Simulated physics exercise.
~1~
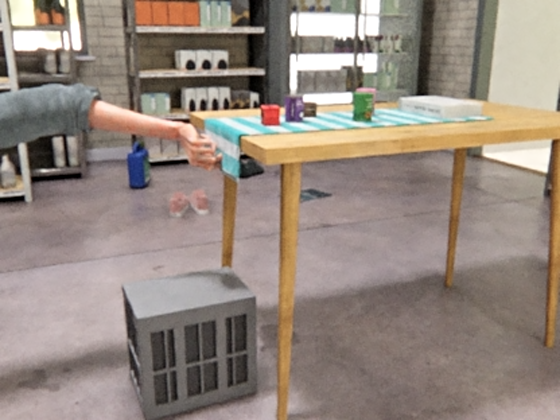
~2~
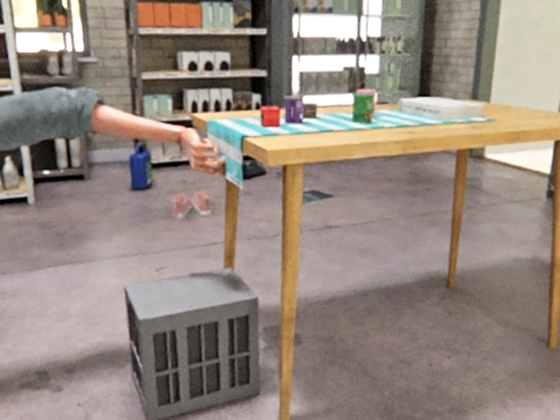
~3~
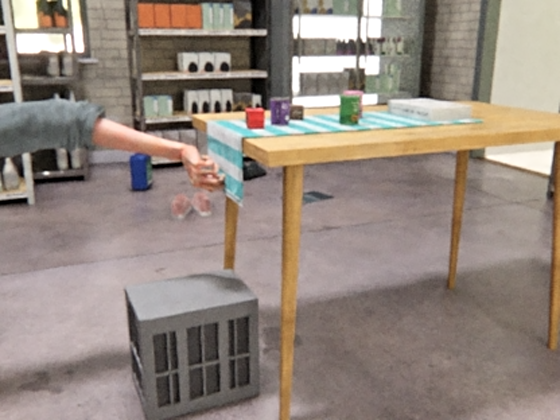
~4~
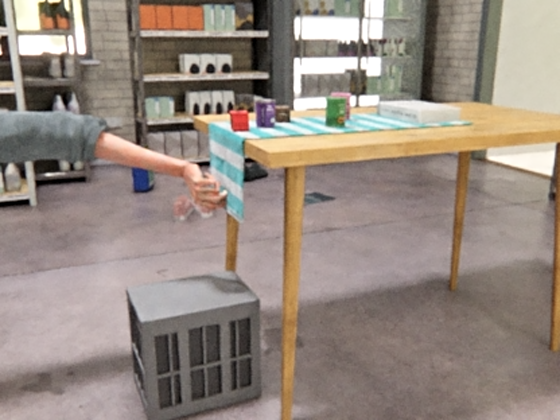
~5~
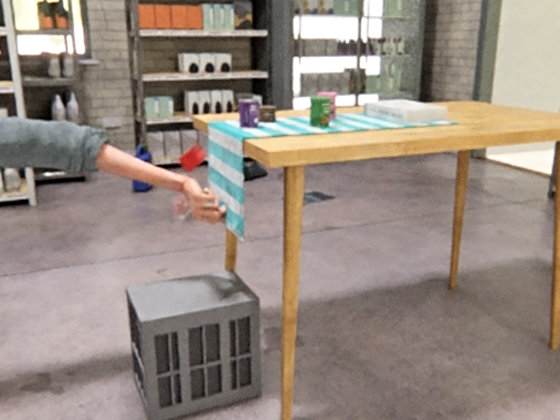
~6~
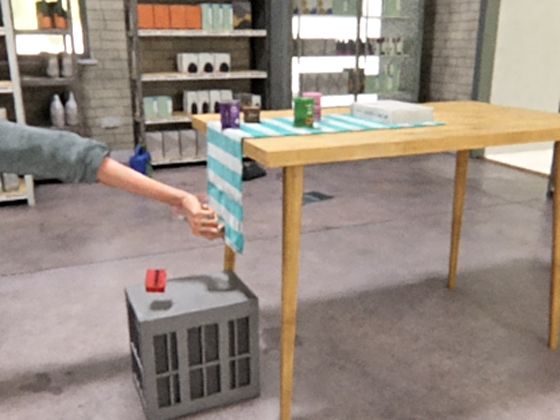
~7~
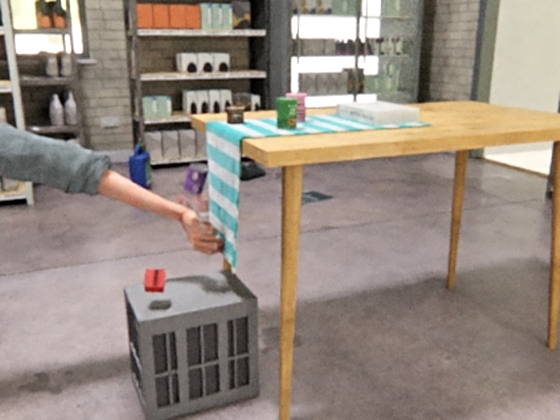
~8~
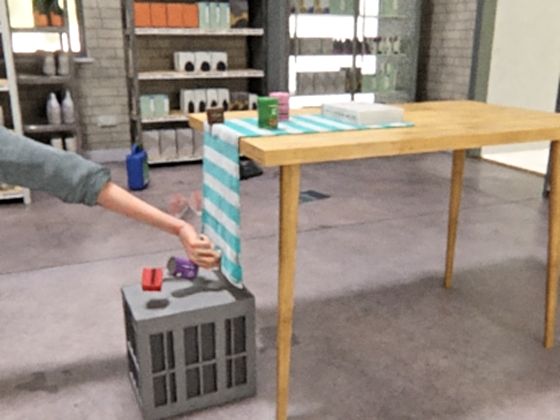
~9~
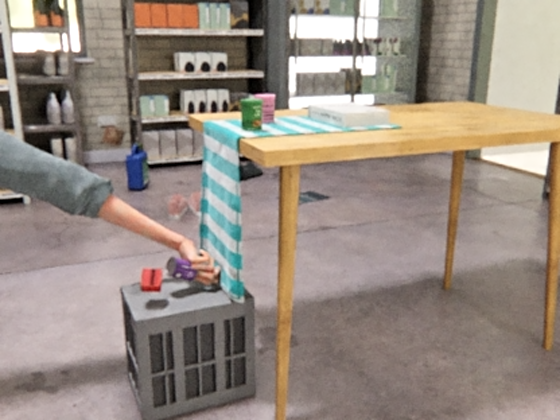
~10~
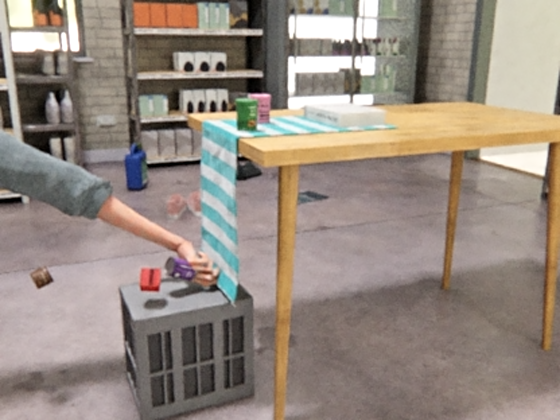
Striped turquoise scarf being pulled left off a wooden table by a hand, spilling a red cube, purple can and brown pot.
